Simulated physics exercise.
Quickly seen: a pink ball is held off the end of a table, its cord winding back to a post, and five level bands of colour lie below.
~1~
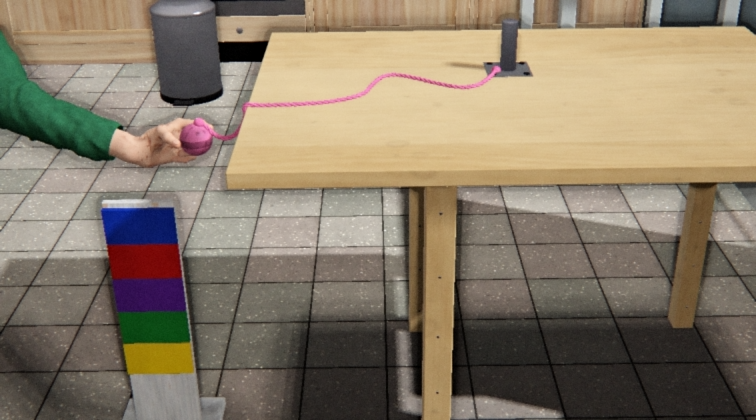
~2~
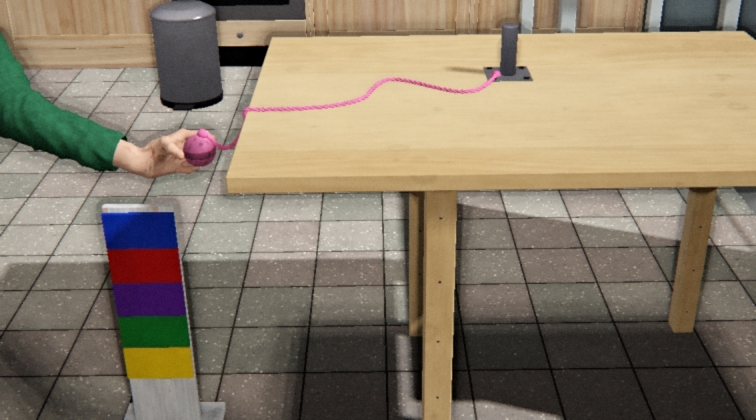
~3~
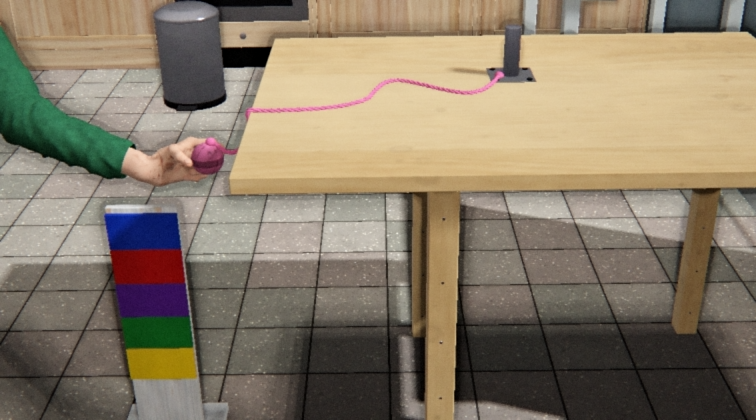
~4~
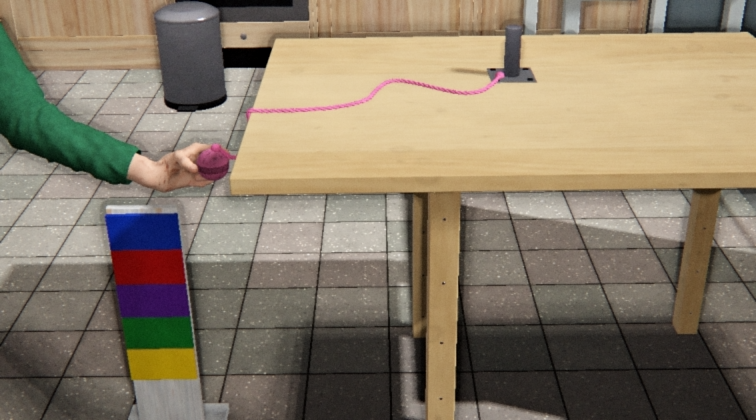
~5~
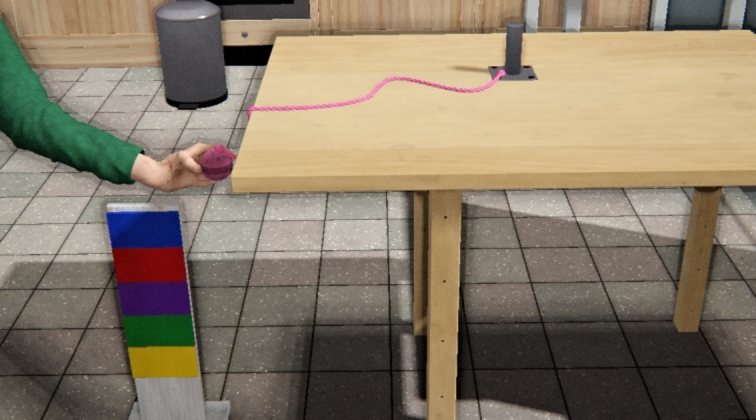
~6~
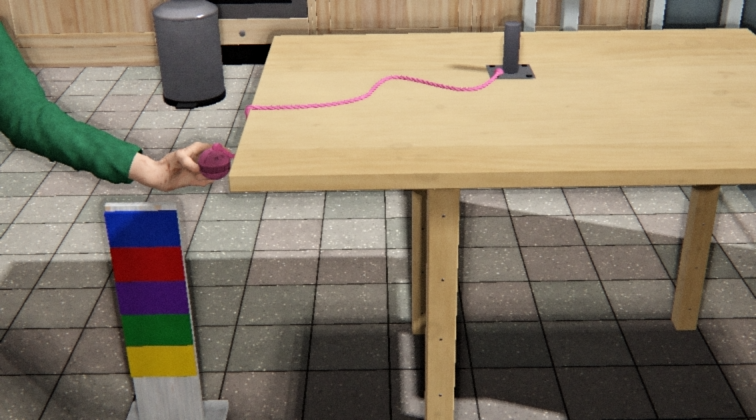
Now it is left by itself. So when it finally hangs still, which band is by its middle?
At red.
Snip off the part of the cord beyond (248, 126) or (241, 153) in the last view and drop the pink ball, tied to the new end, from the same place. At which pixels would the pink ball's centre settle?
Try 1: (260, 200); try 2: (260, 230).
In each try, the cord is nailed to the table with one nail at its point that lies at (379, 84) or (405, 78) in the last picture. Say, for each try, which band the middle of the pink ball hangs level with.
Each in turn comes out as blue, blue.
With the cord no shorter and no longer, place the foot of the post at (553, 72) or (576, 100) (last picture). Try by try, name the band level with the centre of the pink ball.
Going case by case, it's blue and then blue.
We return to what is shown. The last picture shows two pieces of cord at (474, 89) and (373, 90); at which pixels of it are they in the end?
To (441, 77) for the first and to (312, 91) for the second.
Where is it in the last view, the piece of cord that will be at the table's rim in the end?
Approx. (332, 105).
Soon after, ball near (229, 260); level with red.
Then, ball near (287, 245); level with red.
Further on, ball near (254, 256); level with red.
At rest, ball near (263, 255); level with red. The red one.
